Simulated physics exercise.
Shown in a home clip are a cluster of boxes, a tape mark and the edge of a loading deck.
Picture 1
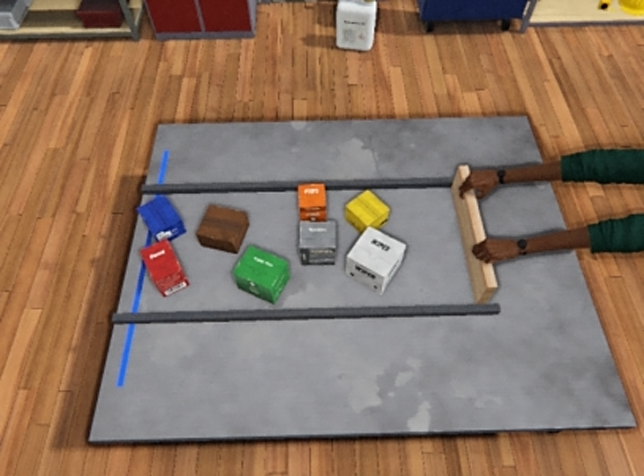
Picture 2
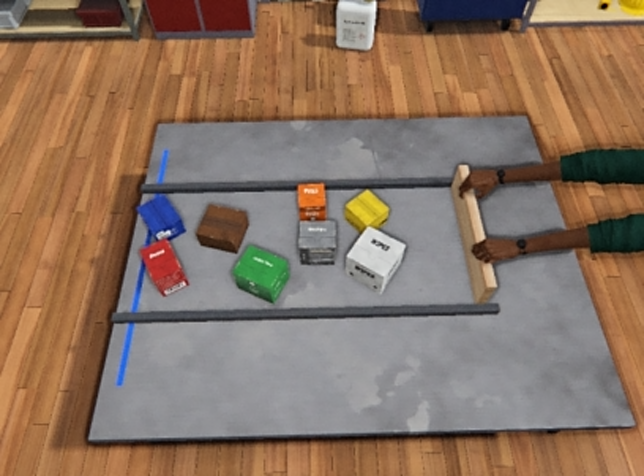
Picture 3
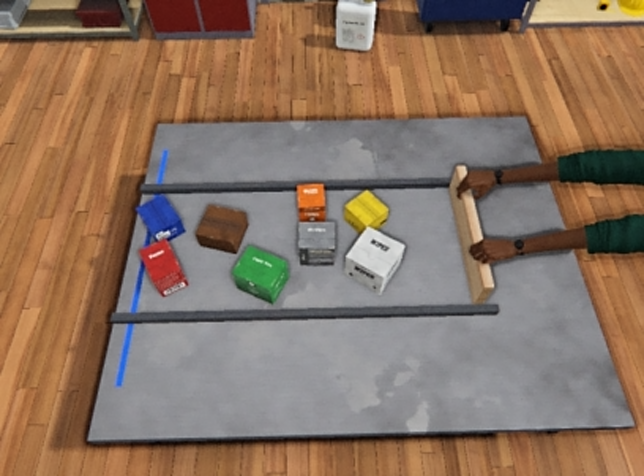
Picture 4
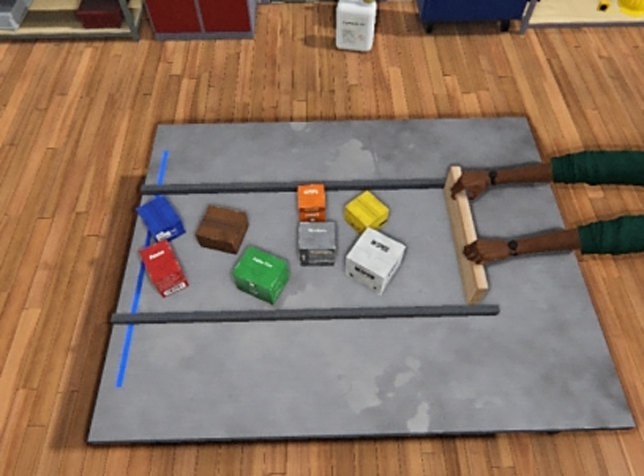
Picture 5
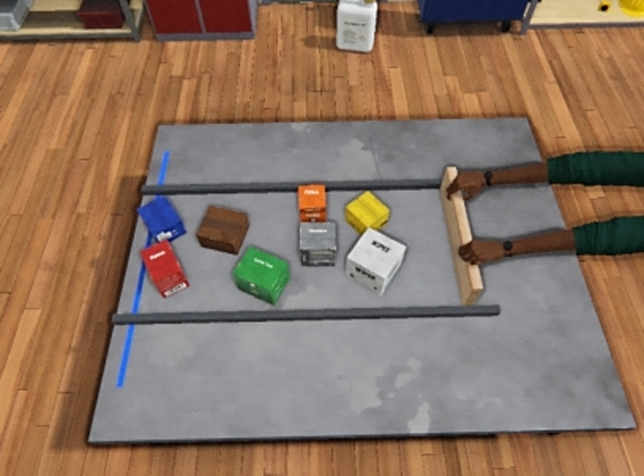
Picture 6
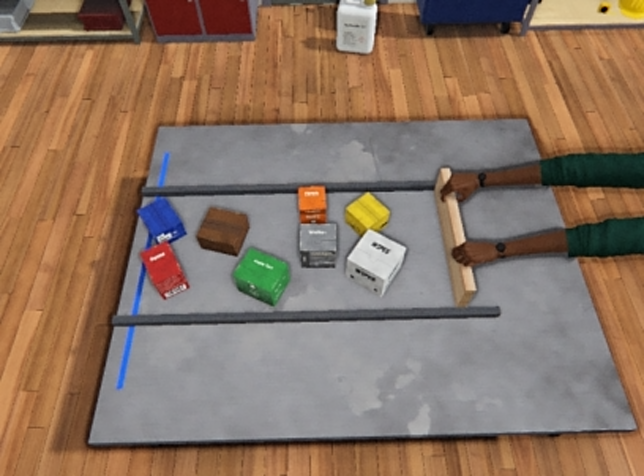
A wooden plank held by two hands slides slightly left toward several still, colourful boxes.
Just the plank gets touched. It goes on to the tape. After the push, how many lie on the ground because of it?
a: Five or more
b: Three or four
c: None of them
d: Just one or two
The answer is a.
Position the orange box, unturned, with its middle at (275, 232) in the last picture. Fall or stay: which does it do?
Then it tumbles off.
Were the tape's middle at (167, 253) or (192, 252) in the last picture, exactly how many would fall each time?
It comes to 5, then 2.
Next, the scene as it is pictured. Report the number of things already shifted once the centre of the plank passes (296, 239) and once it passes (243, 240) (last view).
5, then 8.
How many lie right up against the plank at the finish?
1 are in contact with it.
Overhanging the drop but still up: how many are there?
The count is 1.
A little later, none off yet; blue parcel at rest near (162, 223); red box at rest near (165, 271); brown box at rest near (224, 232).
Next, none off yet; blue parcel shifted a little near (153, 221); red box shifted a little near (146, 269); brown box shifted about its own width near (193, 232).
When it is over, the number that fall off is five or more; down, white box, grey box, orange box, green box, brown box, red box and blue parcel.
